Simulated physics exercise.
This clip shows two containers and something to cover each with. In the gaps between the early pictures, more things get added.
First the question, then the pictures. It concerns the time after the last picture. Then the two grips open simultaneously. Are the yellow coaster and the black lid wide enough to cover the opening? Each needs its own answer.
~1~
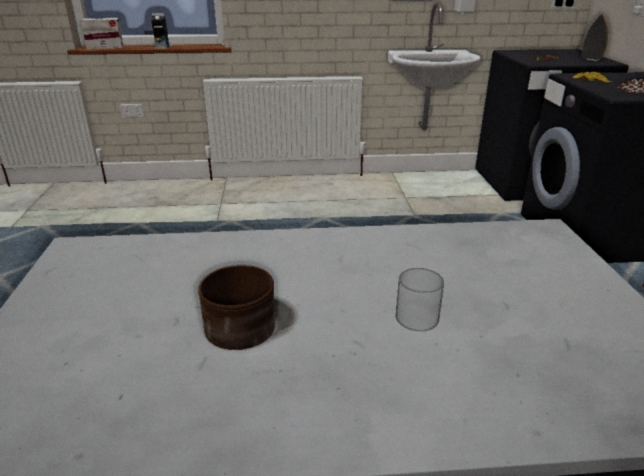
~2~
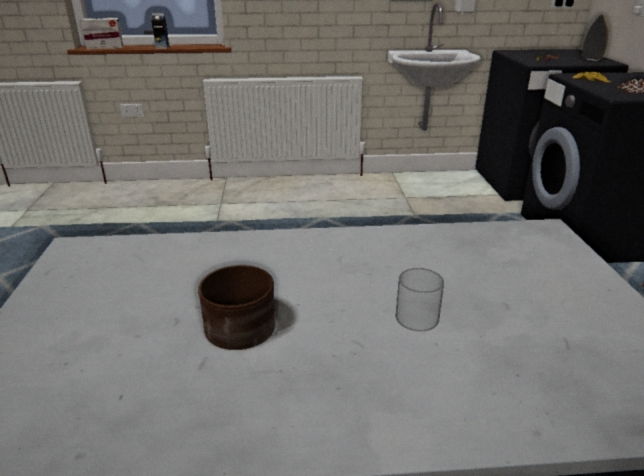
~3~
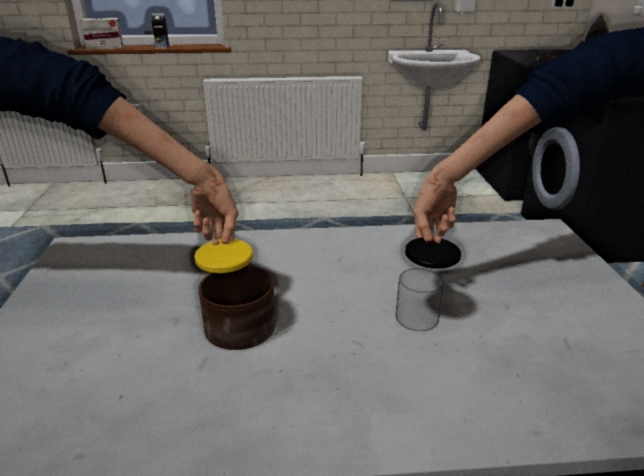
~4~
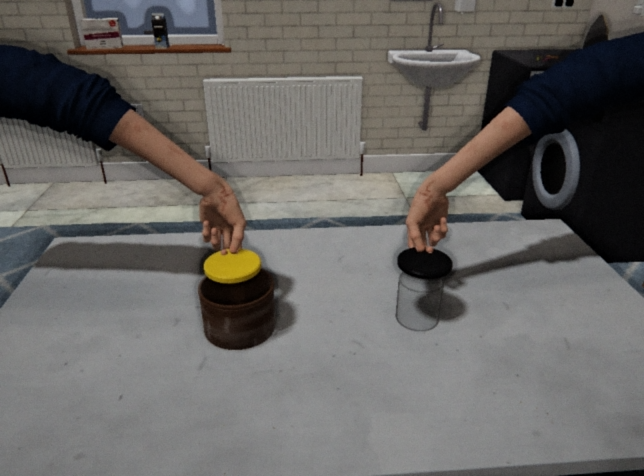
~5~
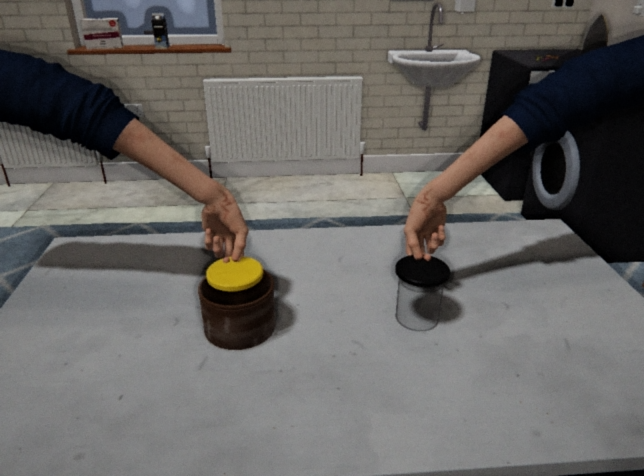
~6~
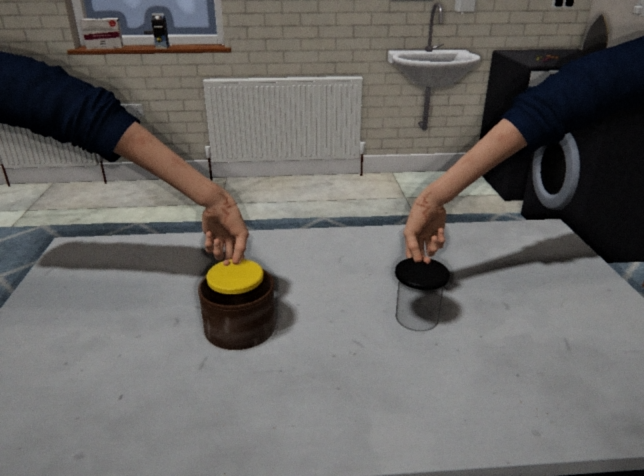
It turns out the yellow coaster sinks in and the black lid spans the mouth.
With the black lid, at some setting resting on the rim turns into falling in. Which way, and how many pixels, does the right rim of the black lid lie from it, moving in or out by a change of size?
About 8 pixels to the left.
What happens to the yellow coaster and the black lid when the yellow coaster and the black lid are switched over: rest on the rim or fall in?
For the yellow coaster, it perches on top; for the black lid, it drops in.
Then, 0.14 s past the last view, yellow coaster travelled a little near (237, 297); black lid sitting on the rim near (422, 277).
Finally, the yellow coaster slips past the rim, near (240, 322); the black lid works as a lid, near (422, 277).
